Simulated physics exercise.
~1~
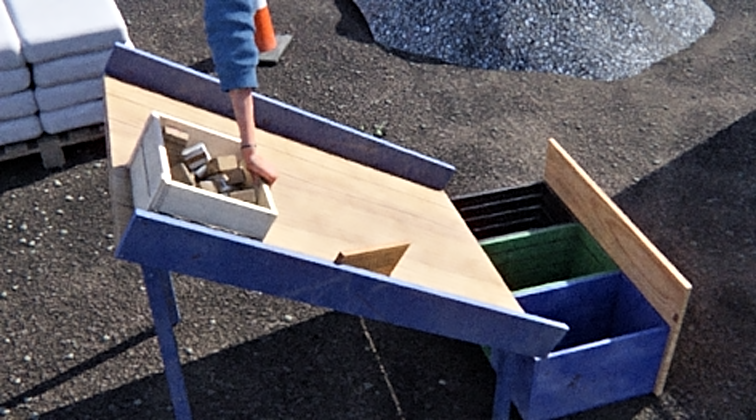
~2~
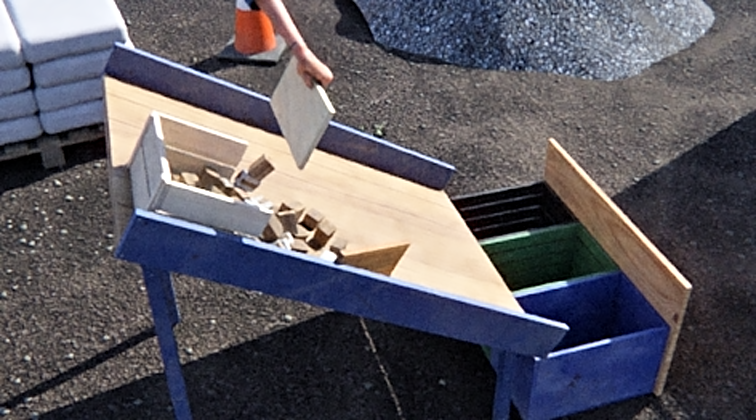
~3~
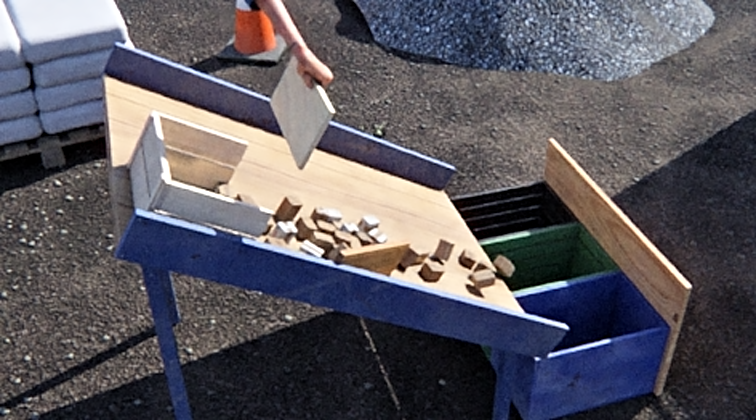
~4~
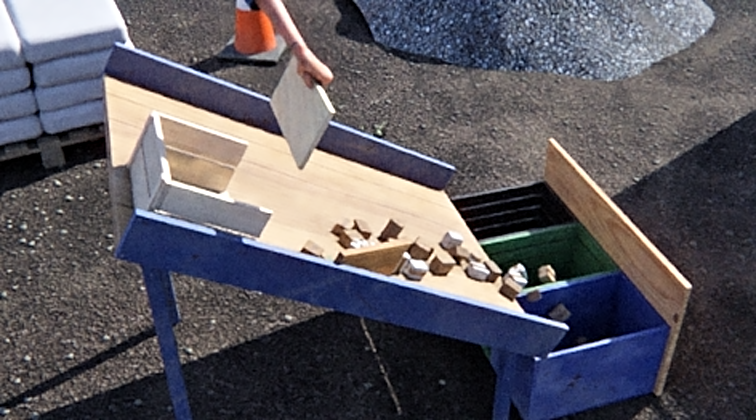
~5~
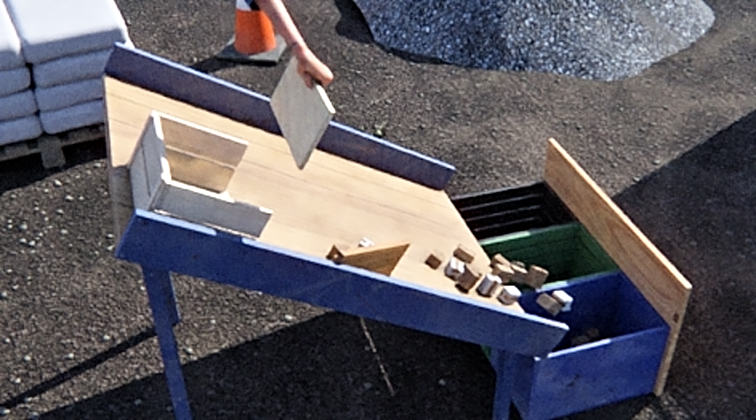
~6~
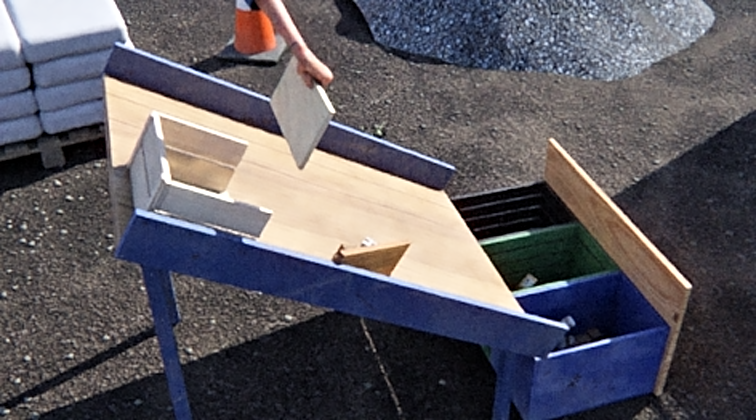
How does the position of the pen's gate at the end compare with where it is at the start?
At the start the gate is down on the table, closing the downhill side of the wooden pen. By the end it is farther up and to the right, held by the hand in the air above the table.
